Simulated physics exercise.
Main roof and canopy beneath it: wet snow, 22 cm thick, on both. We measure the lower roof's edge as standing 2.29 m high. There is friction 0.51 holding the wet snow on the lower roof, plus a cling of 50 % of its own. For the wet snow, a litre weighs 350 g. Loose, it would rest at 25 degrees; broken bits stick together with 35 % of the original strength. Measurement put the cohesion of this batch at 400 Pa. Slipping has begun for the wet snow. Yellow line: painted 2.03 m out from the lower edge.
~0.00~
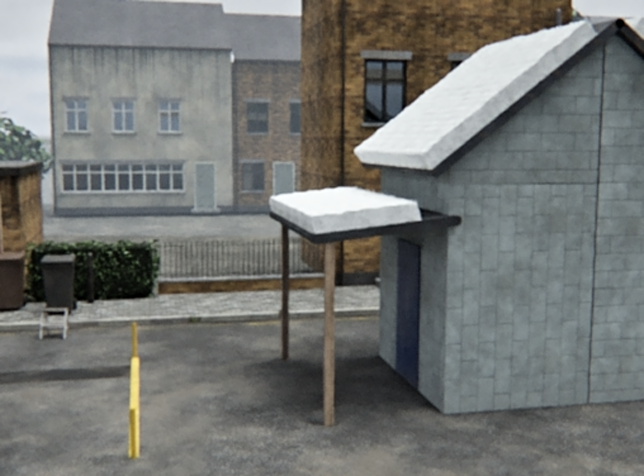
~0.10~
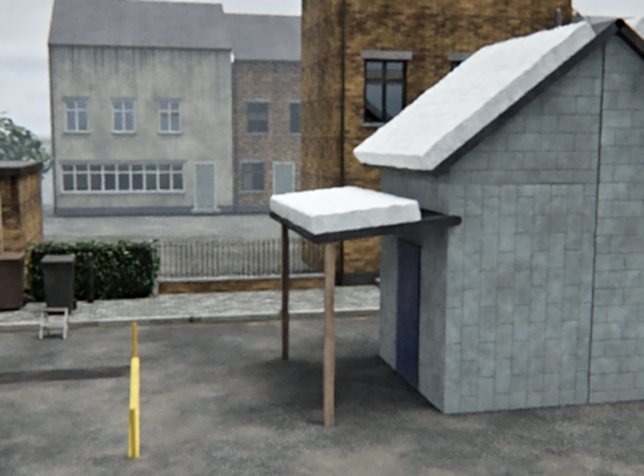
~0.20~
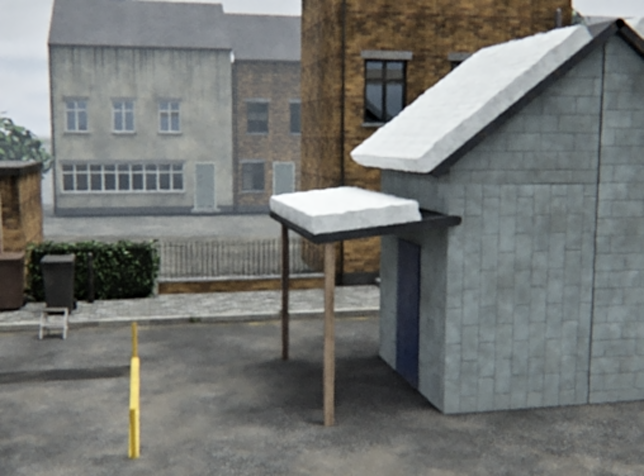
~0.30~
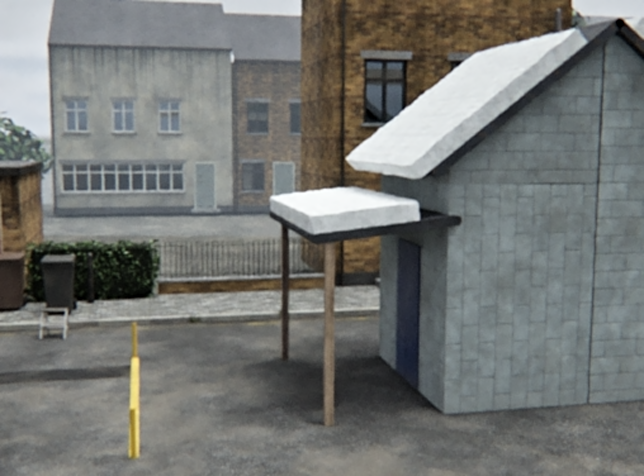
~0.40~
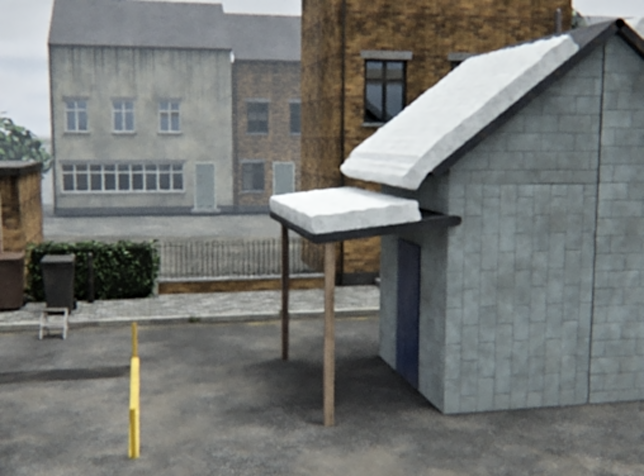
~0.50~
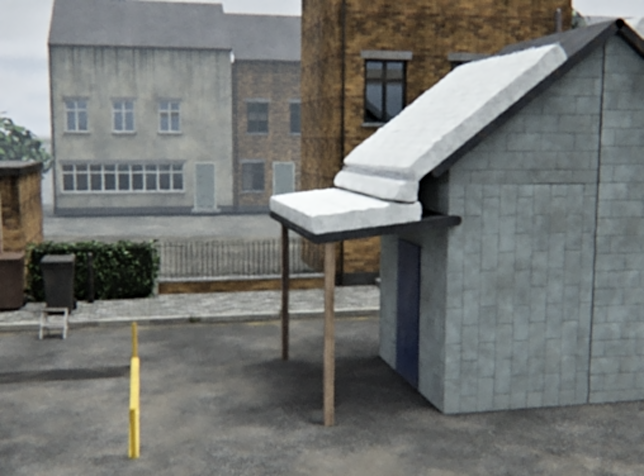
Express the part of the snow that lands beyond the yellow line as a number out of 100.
Roughly 1 per cent.
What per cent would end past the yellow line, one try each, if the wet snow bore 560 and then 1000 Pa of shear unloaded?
In that order: 0 %, 0 %.
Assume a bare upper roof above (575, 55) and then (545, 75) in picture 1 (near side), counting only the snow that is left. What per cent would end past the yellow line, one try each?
Try 1: 0 %; try 2: 0 %.
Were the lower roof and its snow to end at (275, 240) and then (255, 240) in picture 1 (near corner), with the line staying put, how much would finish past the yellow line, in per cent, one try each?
In turn about 0 %, 0 %.
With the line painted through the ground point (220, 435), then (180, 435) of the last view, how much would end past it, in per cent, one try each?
The first line gives 12 in a hundred and the second 5 in a hundred.
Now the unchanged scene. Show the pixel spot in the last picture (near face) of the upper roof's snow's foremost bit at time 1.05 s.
(326, 204) or thereabouts.
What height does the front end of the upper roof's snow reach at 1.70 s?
Somewhere around 1.2 metres, I'd say.
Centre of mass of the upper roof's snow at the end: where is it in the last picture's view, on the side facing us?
Around (319, 293).
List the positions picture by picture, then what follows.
Leading edge of the wet snow at (430, 149), in the first picture.
Leading edge of the wet snow at (429, 150), its middle shifted 1.9 cm, in the second picture.
Leading edge of the wet snow at (425, 164), its middle shifted 7.4 cm, 3 % of it past the upper edge, in one piece, in the third picture.
Leading edge of the wet snow at (419, 172), its middle shifted 17 cm, 6 % of it past the upper edge, in one piece, in the fourth picture.
Leading edge of the wet snow at (411, 167), its middle shifted 30 cm, 12 % of it past the upper edge, cracking, in the fifth picture.
Leading edge of the wet snow at (401, 188), its middle shifted 47 cm, 18 % of it past the upper edge, cracking, in the sixth picture.
After 1.05 s, none is below the lower edge and 0 % is past the line.
After 1.70 s, 14 % is below the lower edge and 0 % is past the line.
After 2.35 s, 34 % is below the lower edge and 1 % is past the line.
After 3.00 s, 35 % is below the lower edge and 1 % is past the line.
After 3.20 s, at the end, 35 % is below the lower edge and 1 % is past the line.
